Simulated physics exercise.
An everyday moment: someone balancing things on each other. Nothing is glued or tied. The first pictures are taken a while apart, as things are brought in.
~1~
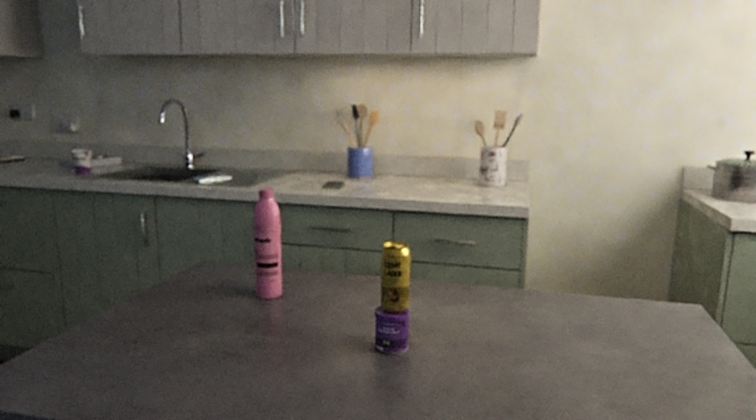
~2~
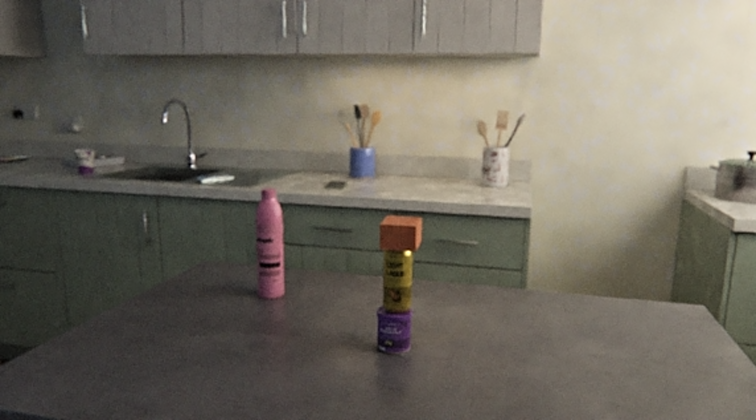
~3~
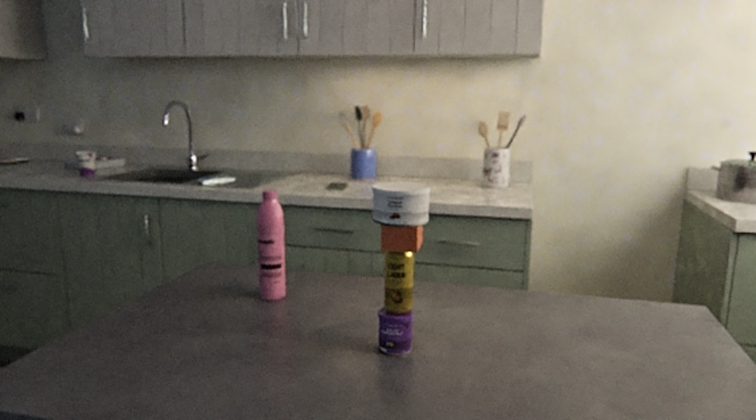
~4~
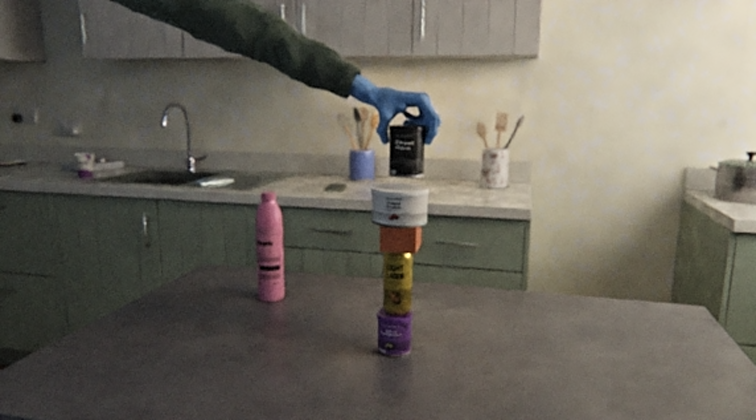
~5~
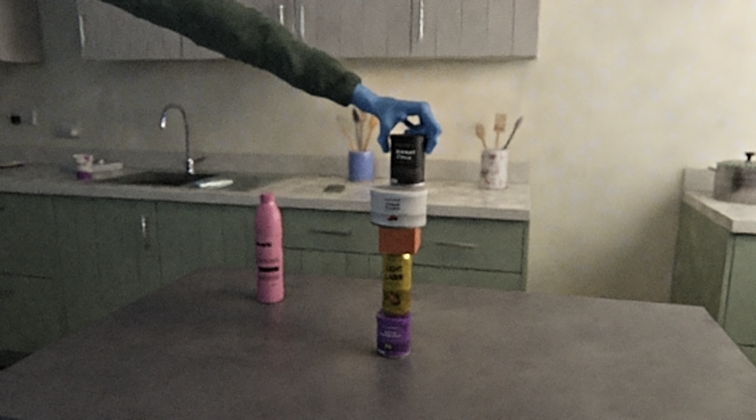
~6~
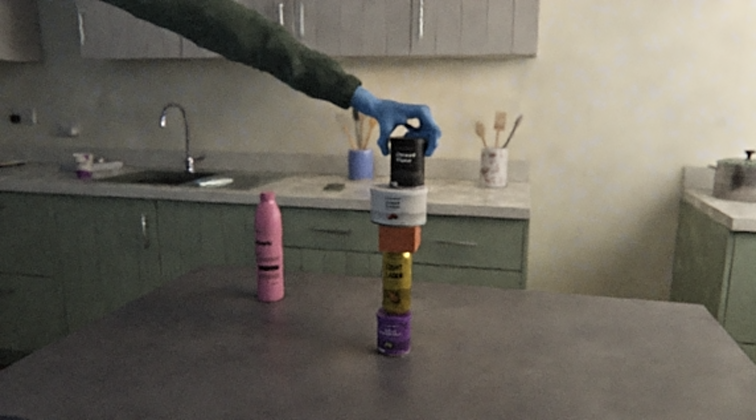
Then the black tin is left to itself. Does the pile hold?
Outcome: The pile holds.
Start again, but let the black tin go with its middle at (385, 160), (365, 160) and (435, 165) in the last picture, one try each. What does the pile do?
First try: It stays up; second try: It loses its balance; third try: It comes apart.
Then, 0.50 s past the last view, nothing moves.
Then, 1.50 s past the last view, black tin resting near (408, 163).
Finally, all 6 still in place. Final places as the last picture's camera would see them, black tin near (408, 163). The pile keeps its balance.
